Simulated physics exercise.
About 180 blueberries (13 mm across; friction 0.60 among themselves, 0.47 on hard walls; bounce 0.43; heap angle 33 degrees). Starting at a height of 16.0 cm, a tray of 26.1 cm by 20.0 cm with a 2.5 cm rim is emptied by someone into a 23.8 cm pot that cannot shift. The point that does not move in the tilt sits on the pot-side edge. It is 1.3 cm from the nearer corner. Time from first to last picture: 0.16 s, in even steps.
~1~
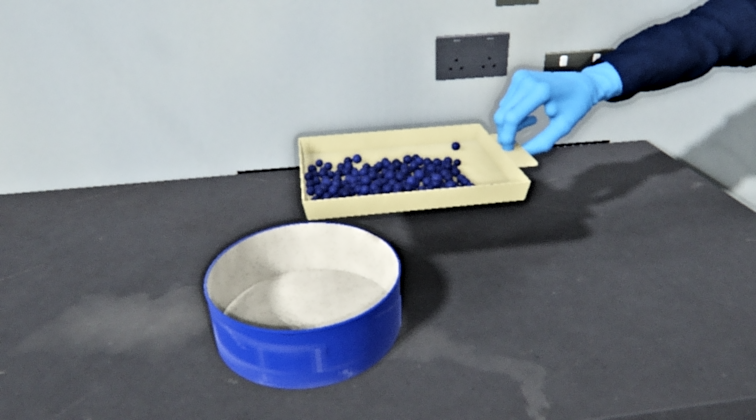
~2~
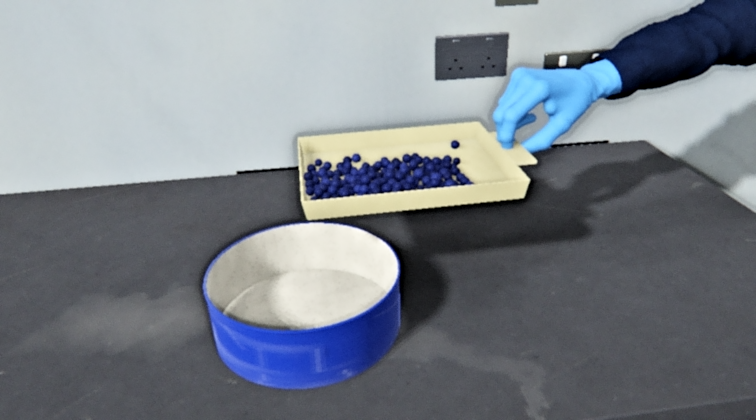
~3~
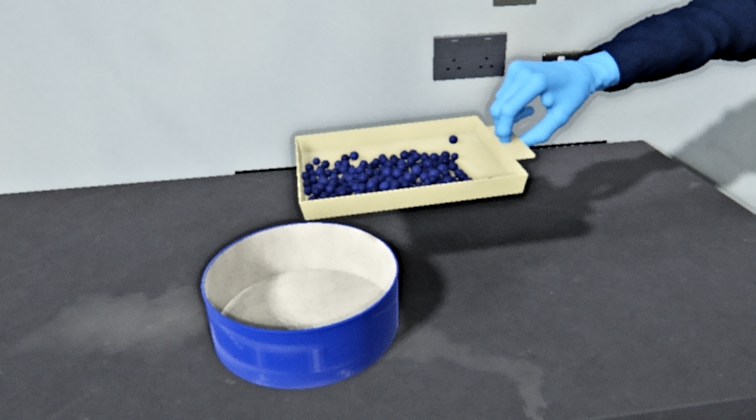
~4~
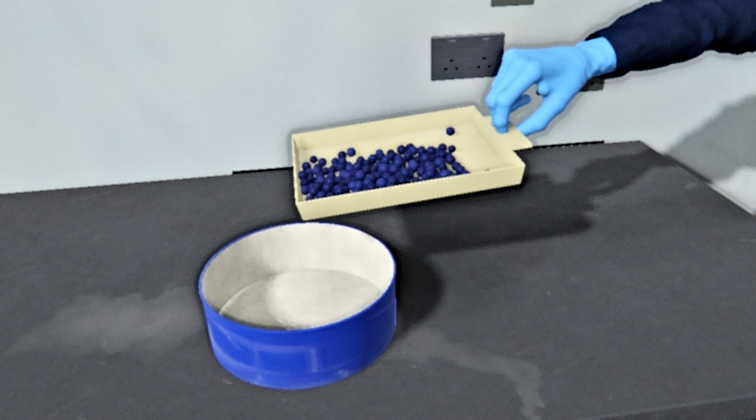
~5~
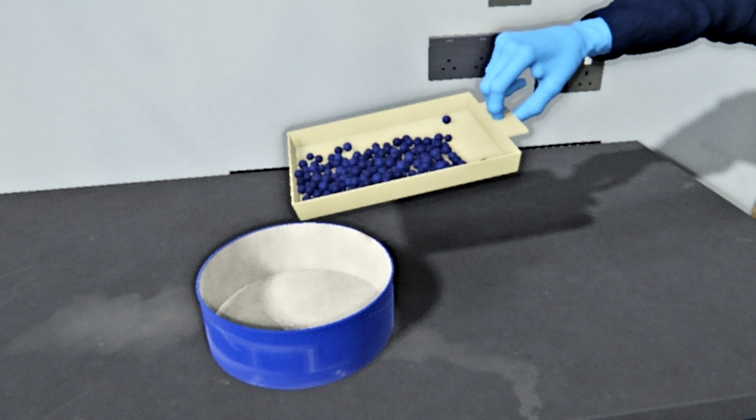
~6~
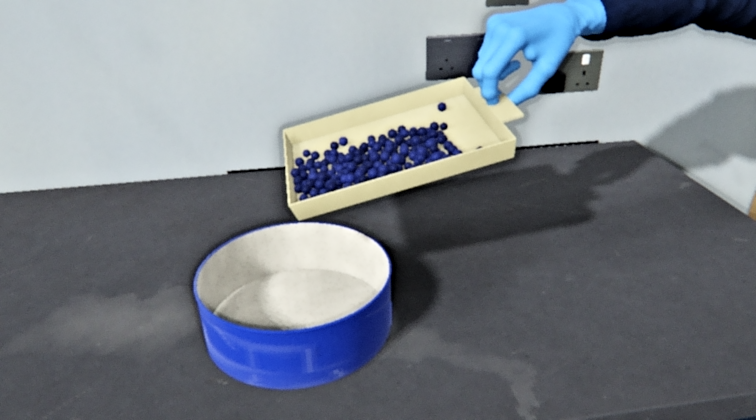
A shallow cream tray of small dark blue balls starts out nearly level above a dark worktop, held at its right end by a blue-gloved hand, behind a round blue container with a pale interior. The hand then lifts that end steadily, slanting the tray down toward the left while the balls stay clustered inside.
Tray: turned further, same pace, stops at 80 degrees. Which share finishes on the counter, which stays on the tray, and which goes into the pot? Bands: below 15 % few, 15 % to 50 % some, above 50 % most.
Result: Counter: Few, tray: Some, pot: Most.
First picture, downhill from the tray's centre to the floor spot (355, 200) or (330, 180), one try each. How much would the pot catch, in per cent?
The share comes to about 75 in a hundred, then about 30 in a hundred.
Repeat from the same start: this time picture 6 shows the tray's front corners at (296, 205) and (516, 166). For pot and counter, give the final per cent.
Final per cent - pot 50, counter 10.
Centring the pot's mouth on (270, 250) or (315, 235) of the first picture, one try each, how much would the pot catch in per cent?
Spot one: Some 75 per cent; spot two: Some 35 per cent.
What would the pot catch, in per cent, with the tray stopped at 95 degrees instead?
Around 95 in a hundred.
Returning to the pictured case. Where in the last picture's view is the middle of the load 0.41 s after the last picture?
Estimated centre of load: Around (298, 150).
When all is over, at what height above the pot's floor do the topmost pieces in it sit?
Some 3.5 cm.
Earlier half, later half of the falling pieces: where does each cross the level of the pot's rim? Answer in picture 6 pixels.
Around (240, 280), then (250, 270).
Then, 0.25 s after the last picture, tilt 48 degrees; the tray holds 100 %, the pot 0 %.
Then, 0.41 s after the last picture, tilt 70 degrees; the tray holds 100 %, the pot 0 %.
Then, 0.69 s after the last picture, tilt 80 degrees; the tray holds 60 %, the pot 25 %.
In the end, counter 5 %, tray 25 %, pot 75 %.
